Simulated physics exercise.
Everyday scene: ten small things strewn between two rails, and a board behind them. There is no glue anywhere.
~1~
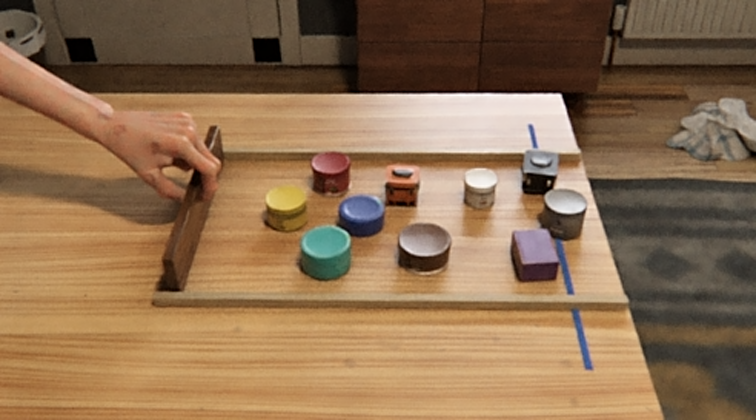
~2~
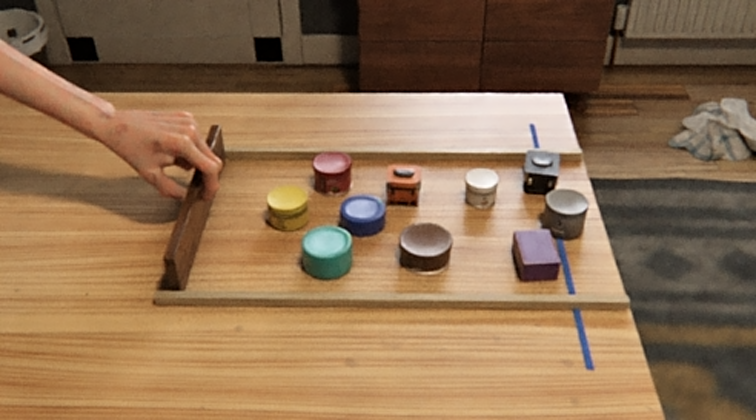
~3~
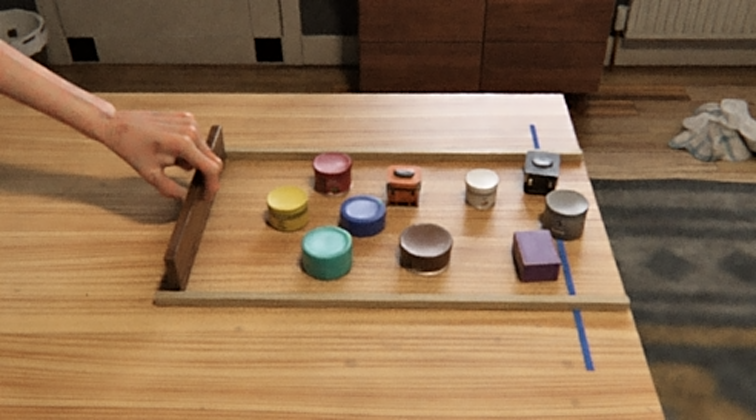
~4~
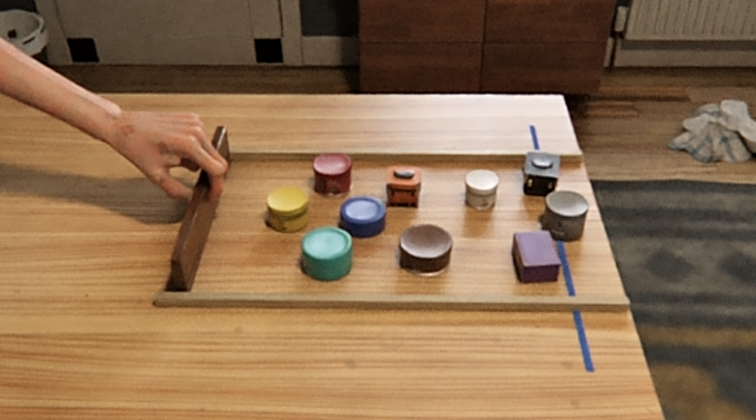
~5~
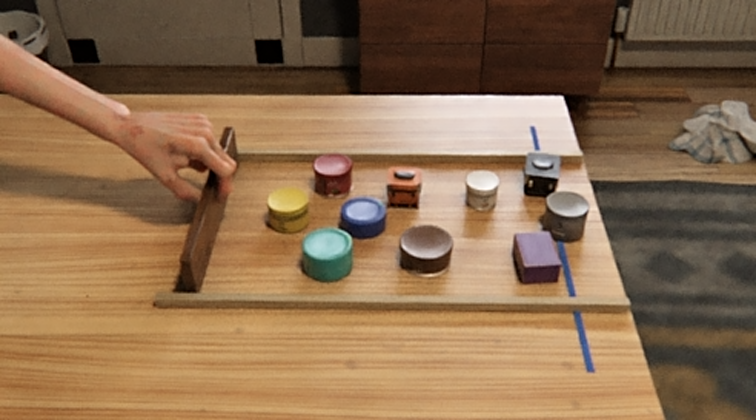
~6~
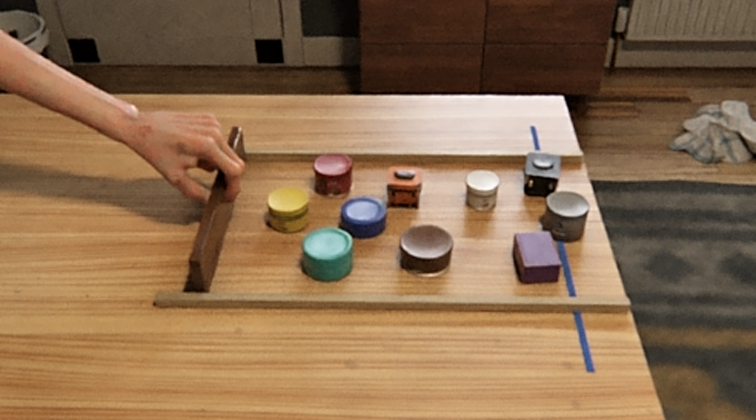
A dark wooden board, held by a hand at the left, slid slowly a short way right between two rails toward ten small pots and blocks, which stayed still on the table.
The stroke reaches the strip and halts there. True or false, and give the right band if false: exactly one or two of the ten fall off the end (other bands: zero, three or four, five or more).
False, five or more fall off.
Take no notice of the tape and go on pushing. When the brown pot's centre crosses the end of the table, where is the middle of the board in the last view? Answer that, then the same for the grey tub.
About (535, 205), and about (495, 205) for the other.
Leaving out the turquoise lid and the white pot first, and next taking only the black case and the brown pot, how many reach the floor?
Going first to second: 4 and 4.
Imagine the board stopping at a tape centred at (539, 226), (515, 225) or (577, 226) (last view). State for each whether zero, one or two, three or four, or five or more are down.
In order: Three or four, one to two, at least five.
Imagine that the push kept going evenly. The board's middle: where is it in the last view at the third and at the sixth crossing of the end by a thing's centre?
First about (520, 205), next about (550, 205).
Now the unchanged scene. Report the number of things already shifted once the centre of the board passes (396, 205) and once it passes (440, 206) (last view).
I get 6 at the one place and 8 at the other.
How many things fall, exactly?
The total comes to 6.
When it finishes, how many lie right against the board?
Count: 4.
A little later, none off yet; grey tub at rest near (566, 217); black case at rest near (542, 175); purple block at rest near (536, 257).
Next, none off yet; grey tub at rest near (566, 217); black case at rest near (542, 175); purple block shifted about its own width near (570, 259).
When it is over, the number that fall off is five or more; down, blue lid, brown pot, white pot, purple block, black case and grey tub.
